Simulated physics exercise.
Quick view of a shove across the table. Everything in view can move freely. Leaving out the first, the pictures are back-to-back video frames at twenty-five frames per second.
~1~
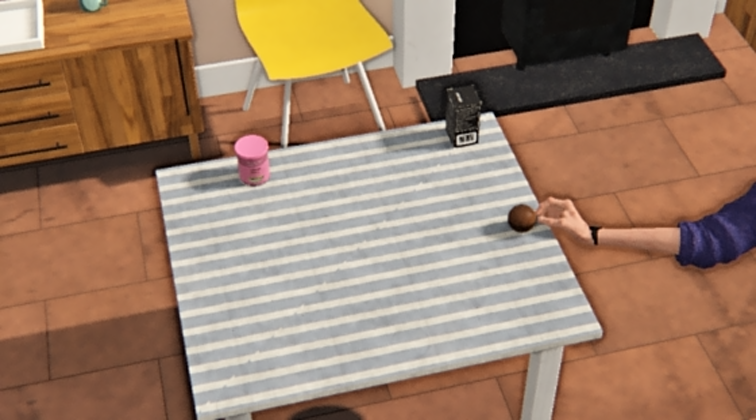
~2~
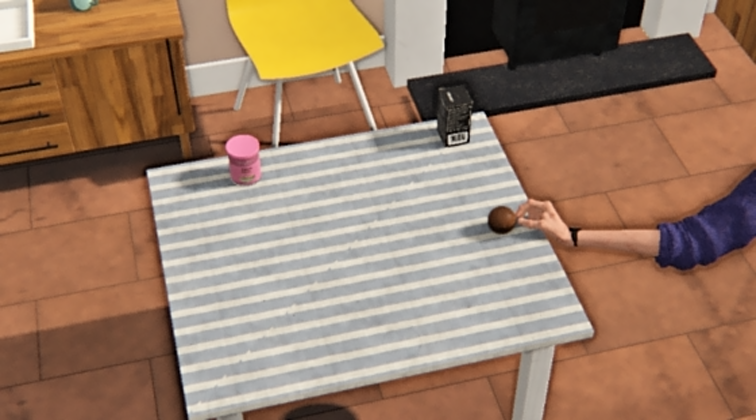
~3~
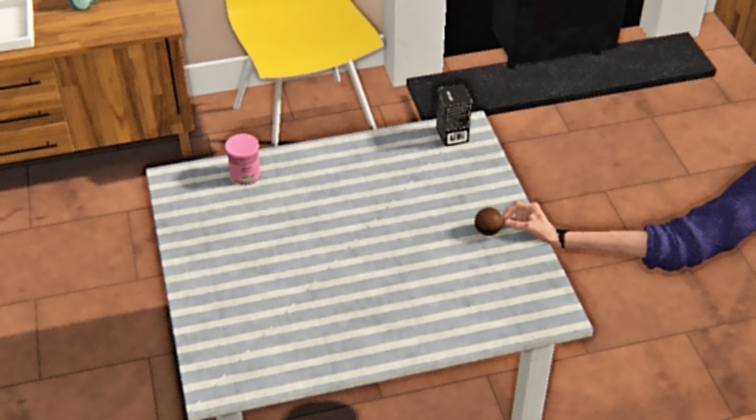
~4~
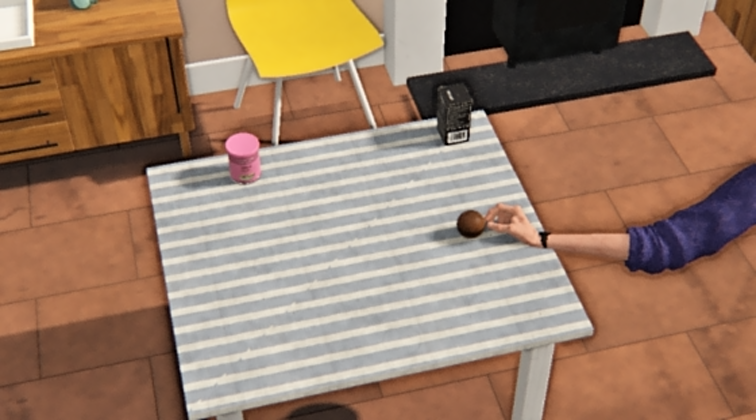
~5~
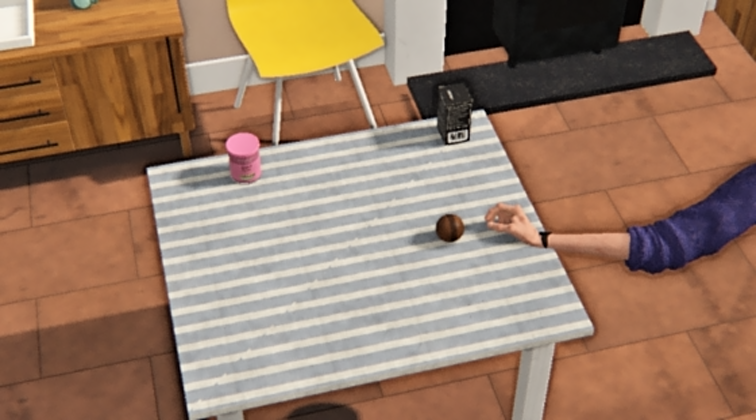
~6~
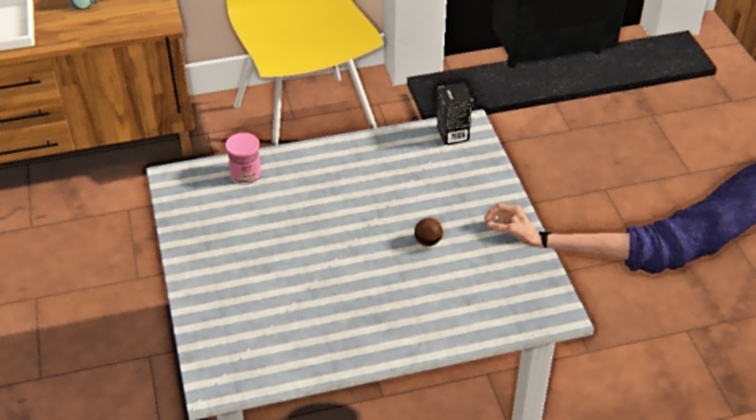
A brown ball, held at the fingertips of a hand reaching in from the right, slides left across a striped table. The hand then stays back with its fingers open while the ball rolls on by itself, farther left and slightly nearer the viewer, as a pink container and black box stay still.
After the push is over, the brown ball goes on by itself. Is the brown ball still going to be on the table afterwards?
It winds up off the table.
Then, 0.40 s later than the last frame, brown ball moved well along near (218, 273).
Then, 0.80 s later than the last frame, brown ball now off the table.
When it is over, off the table, brown ball.
